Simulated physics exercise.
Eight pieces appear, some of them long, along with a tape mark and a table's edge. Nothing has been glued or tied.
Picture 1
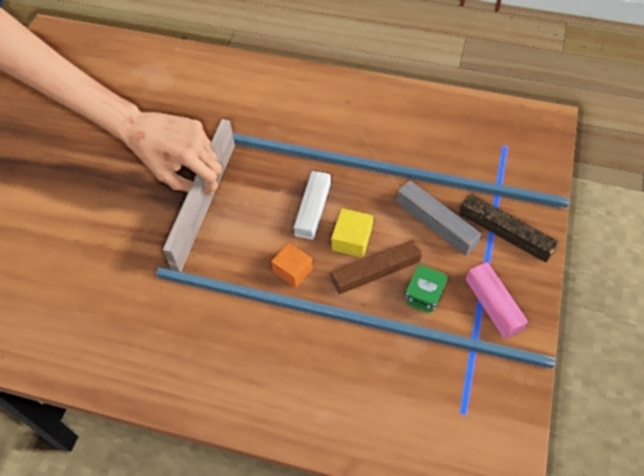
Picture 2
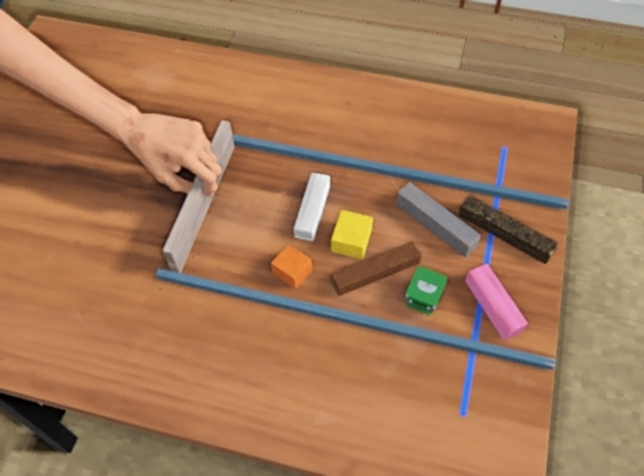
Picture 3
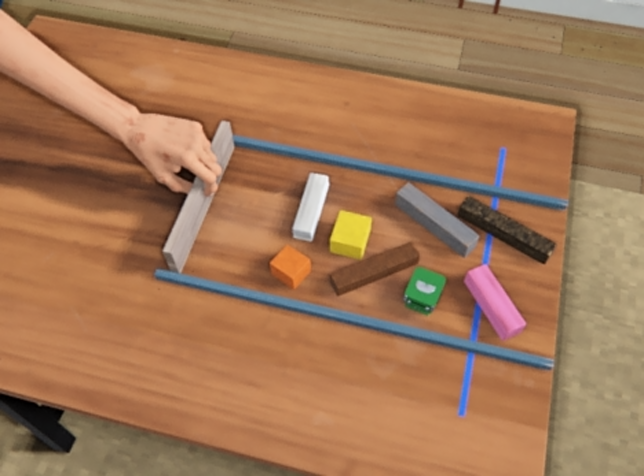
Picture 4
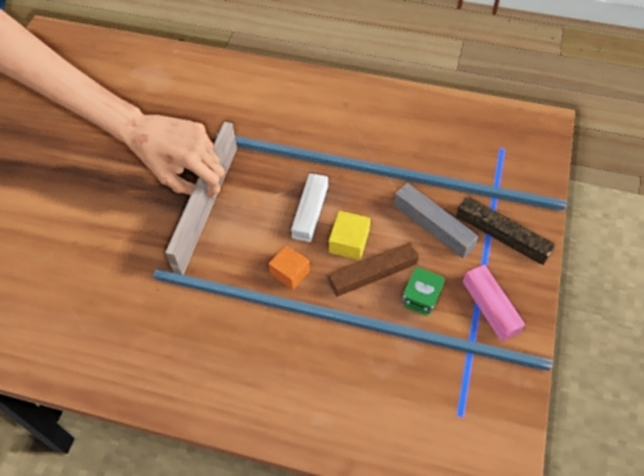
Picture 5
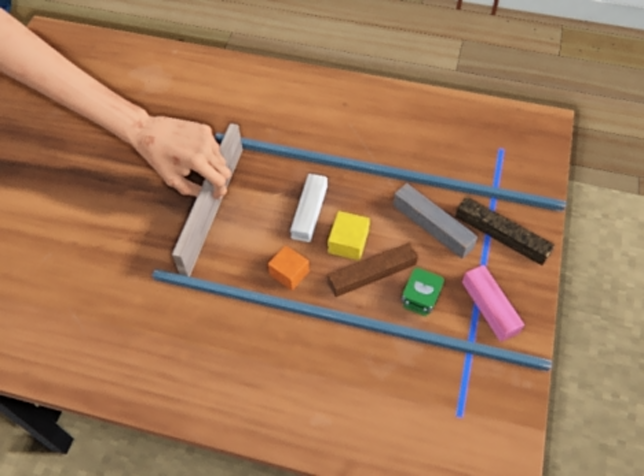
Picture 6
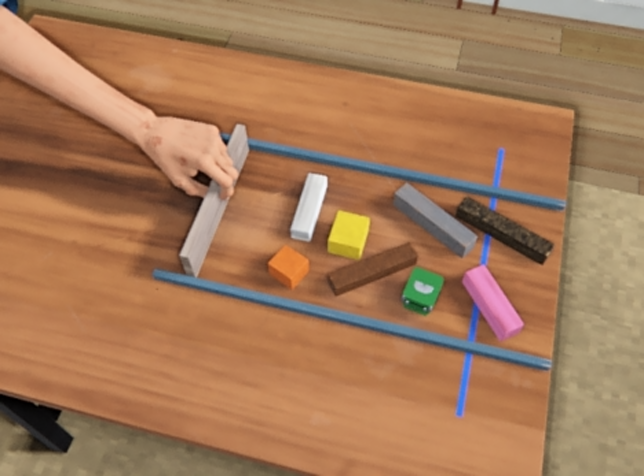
We see a hand holding an upright board at the left of several colourful blocks and bars on a wooden table, between two blue rails; after staying nearly still, it slides the board slightly right, the pieces remaining in place.
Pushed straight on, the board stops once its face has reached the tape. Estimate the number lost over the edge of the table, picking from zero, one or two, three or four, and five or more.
Lost over the edge: One or two.
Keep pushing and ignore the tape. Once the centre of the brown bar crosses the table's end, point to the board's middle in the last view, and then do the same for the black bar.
Near (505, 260), then near (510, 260).
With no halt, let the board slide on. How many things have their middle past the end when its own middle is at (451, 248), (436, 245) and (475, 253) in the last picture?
Going through the three places, I get 0, 0 and 1.
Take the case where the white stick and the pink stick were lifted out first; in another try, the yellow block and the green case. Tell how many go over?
First 0, then 0.
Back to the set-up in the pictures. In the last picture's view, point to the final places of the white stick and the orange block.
I'd put one at around (497, 246) and the other at around (493, 307).
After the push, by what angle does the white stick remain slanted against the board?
It comes to around 0 degrees.
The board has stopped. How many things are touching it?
The count comes out at 3.
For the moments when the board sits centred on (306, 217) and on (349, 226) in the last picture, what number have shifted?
At the first spot 2, then 4.
A little later, none off yet; black bar at rest near (504, 230); pink stick at rest near (492, 302); green case at rest near (422, 292).
Next, none off yet; black bar at rest near (504, 230); pink stick at rest near (492, 302); green case shifted a little near (432, 301).
Later still, none off yet; black bar shifted a little near (518, 227); pink stick shifted about its own width near (536, 319); green case shifted well along near (503, 326).
When it is over, the number that fall off is one or two; down, pink stick.
